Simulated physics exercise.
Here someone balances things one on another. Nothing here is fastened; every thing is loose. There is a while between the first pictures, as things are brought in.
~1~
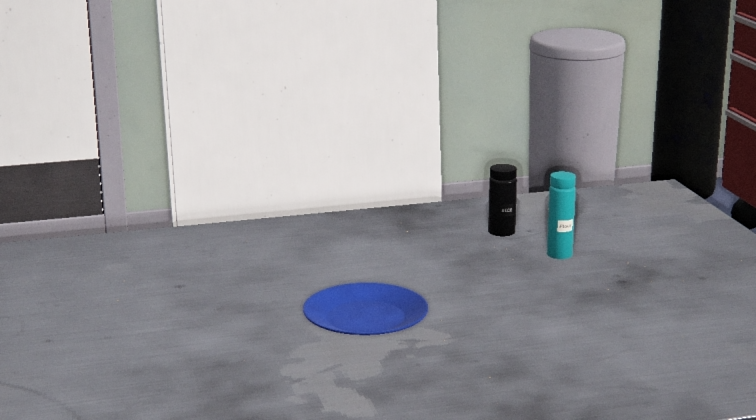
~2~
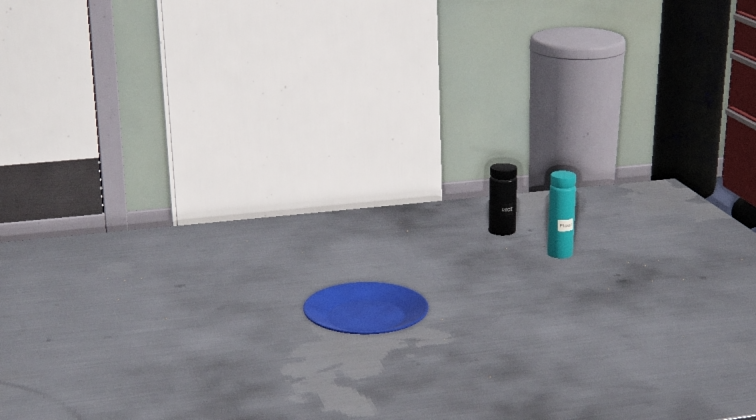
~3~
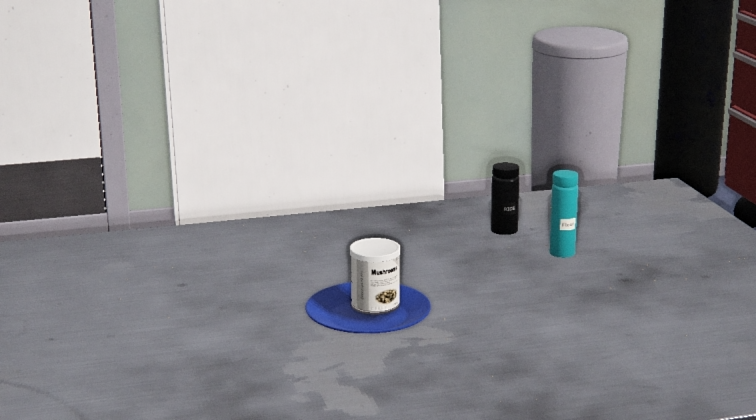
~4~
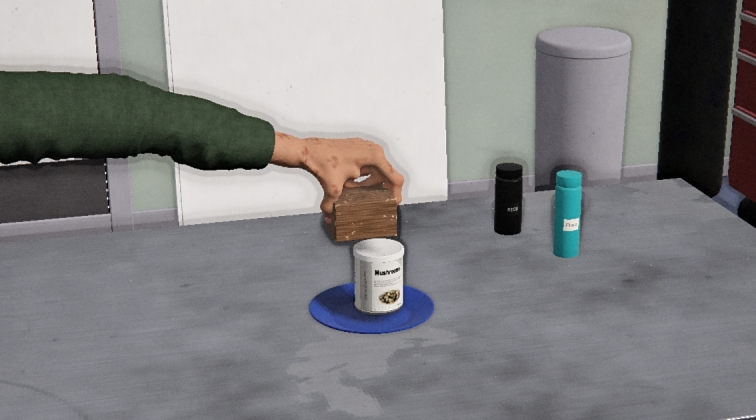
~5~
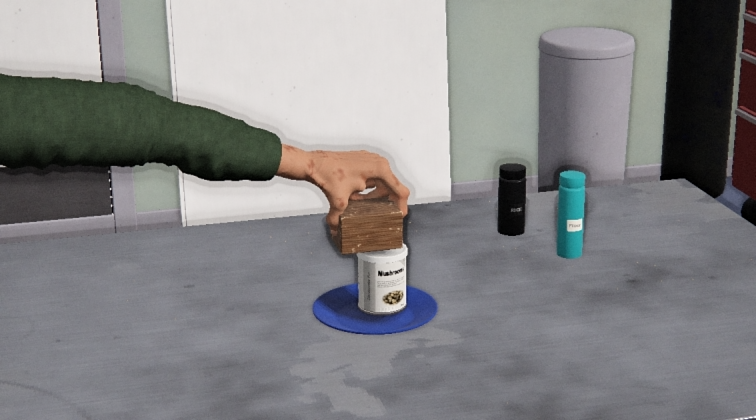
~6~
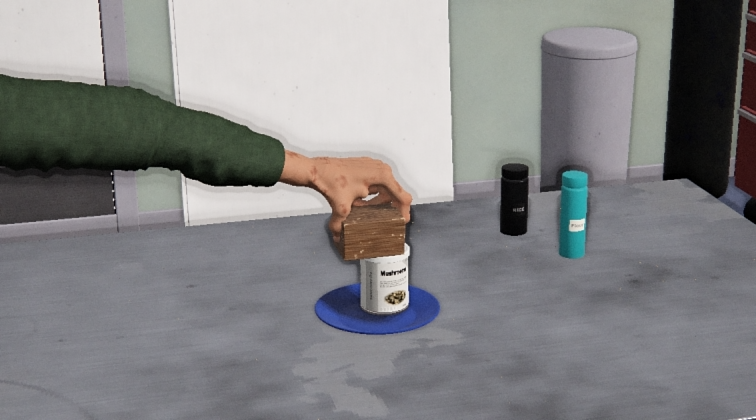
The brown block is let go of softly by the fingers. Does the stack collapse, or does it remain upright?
It remains upright.
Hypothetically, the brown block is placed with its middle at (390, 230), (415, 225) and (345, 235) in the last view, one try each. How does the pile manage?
Well, on the first go it stays steady, on the second it tumbles down, and on the third it tumbles down.
Then, 0.60 s after the last picture, nothing has stirred.
Then, 1.50 s after the last picture, brown block resting near (369, 232).
At rest, all 5 in place. Seen from the same camera at the end, brown block near (369, 232). The pile keeps its balance.
